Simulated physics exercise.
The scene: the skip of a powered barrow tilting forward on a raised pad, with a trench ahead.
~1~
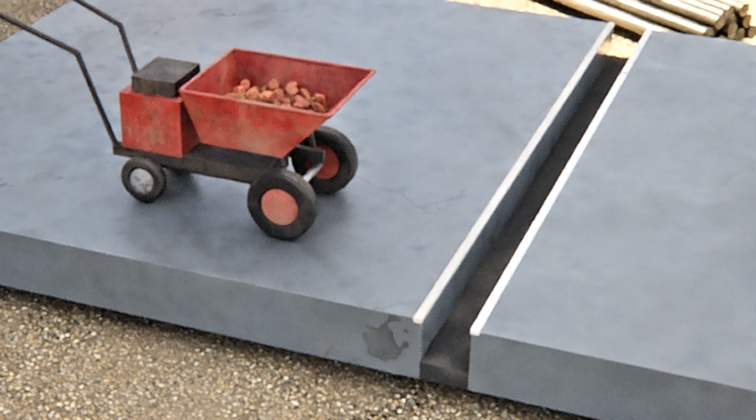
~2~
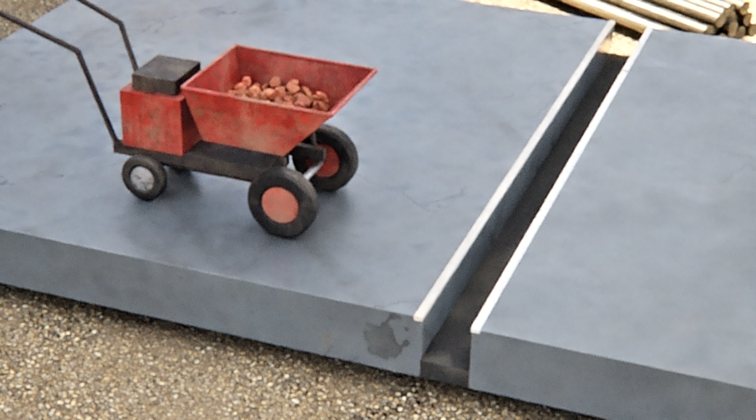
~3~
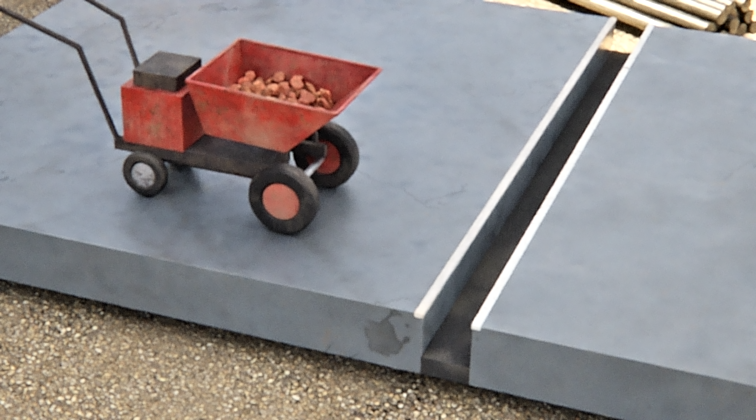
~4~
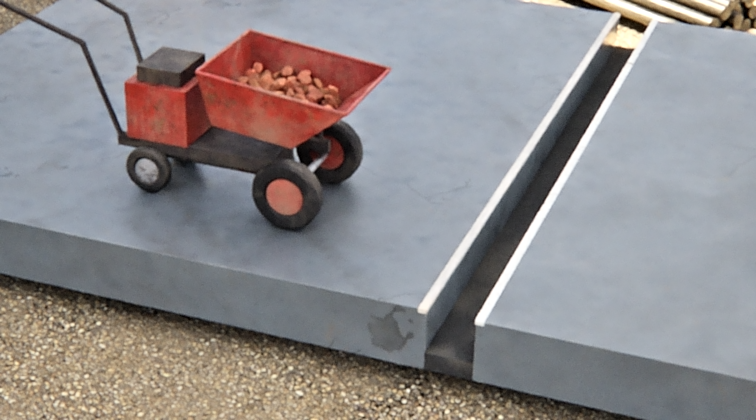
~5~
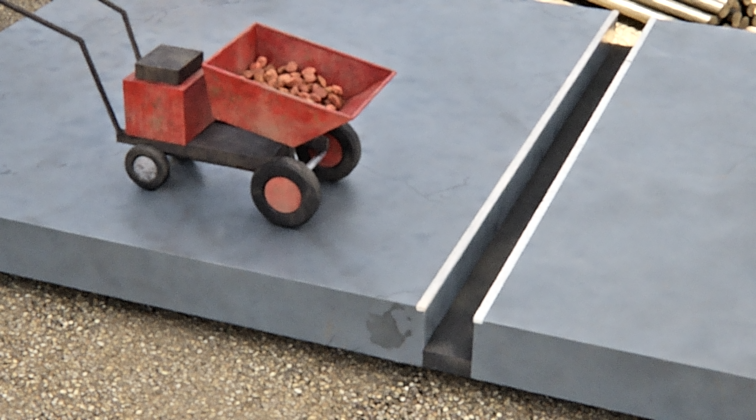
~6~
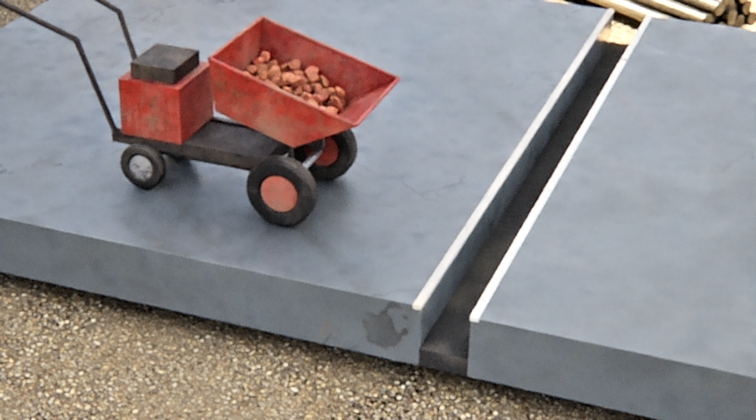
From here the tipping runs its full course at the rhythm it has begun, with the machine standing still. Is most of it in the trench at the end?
In the trench: Less than half.
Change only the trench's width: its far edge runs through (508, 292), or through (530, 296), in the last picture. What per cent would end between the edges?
Near 20 % and 20 %.
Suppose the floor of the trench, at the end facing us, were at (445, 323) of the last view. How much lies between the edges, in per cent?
Some 20 per cent.
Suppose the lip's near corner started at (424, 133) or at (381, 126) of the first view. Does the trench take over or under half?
One: Less than half. Two: More than half.
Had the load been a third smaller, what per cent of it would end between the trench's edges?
Some 10 per cent.
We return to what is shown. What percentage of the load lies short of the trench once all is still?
Some 40 per cent.
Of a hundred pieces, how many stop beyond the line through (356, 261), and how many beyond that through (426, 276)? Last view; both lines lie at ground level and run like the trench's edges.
Roughly 60 per cent, and 20 per cent.
Soon after the last picture, skip tipped steeply; all in the skip.
A little later, skip tipped right over; most in the skip; about a quarter short of the trench; a stray few in or heaped over the trench.
Later still, skip tipped right over; about half in the skip; about a third short of the trench; a small part in or heaped over the trench.
At rest, skip tipped right over; about half in the skip; about a third short of the trench; about a quarter in or heaped over the trench; none beyond it.
